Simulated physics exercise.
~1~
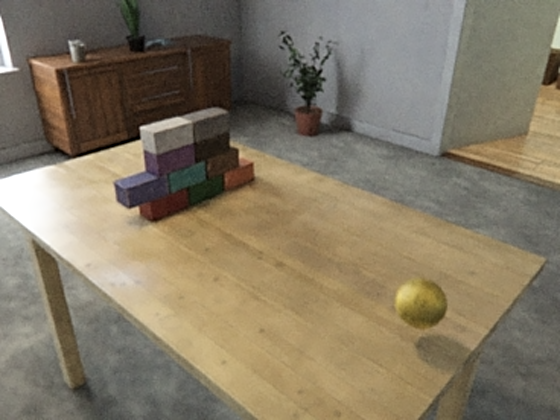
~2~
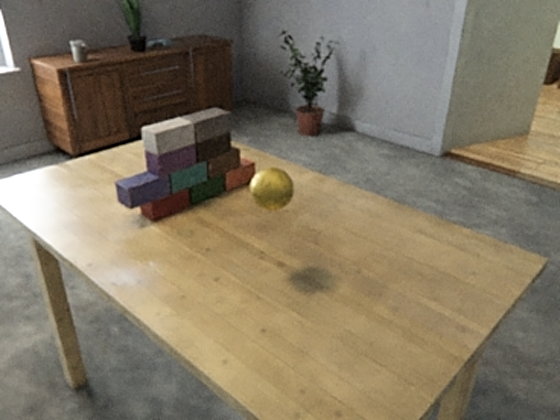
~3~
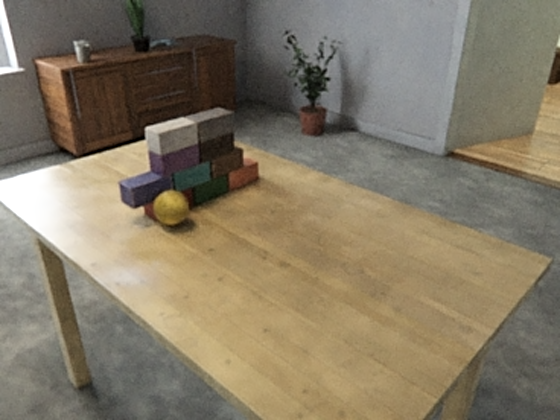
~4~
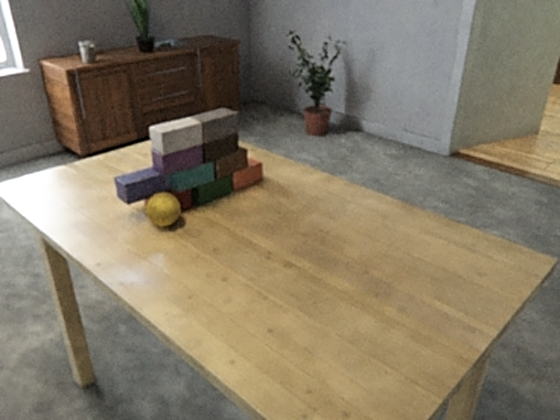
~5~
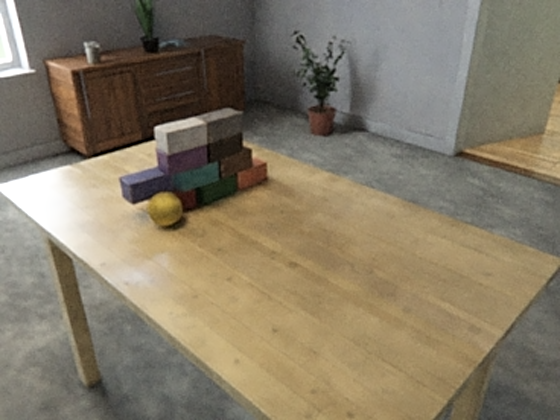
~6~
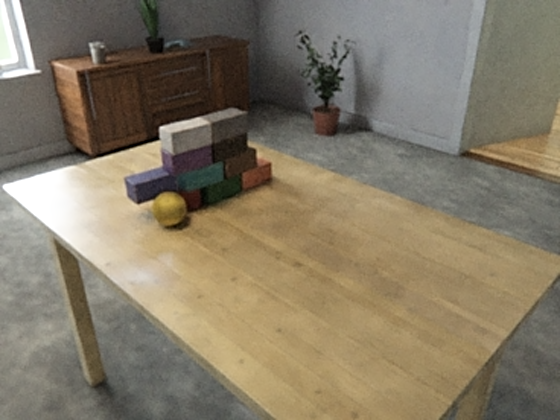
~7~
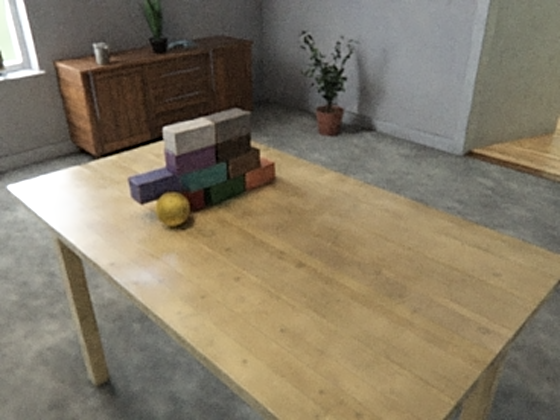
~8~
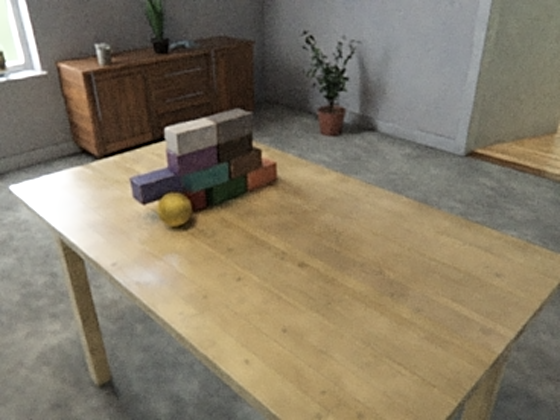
A yellow ball flew leftward over a wooden table and struck the lower front of a small stack of colored blocks, barely nudging them, then settled beside the pile, which stayed standing with the white block still on top.
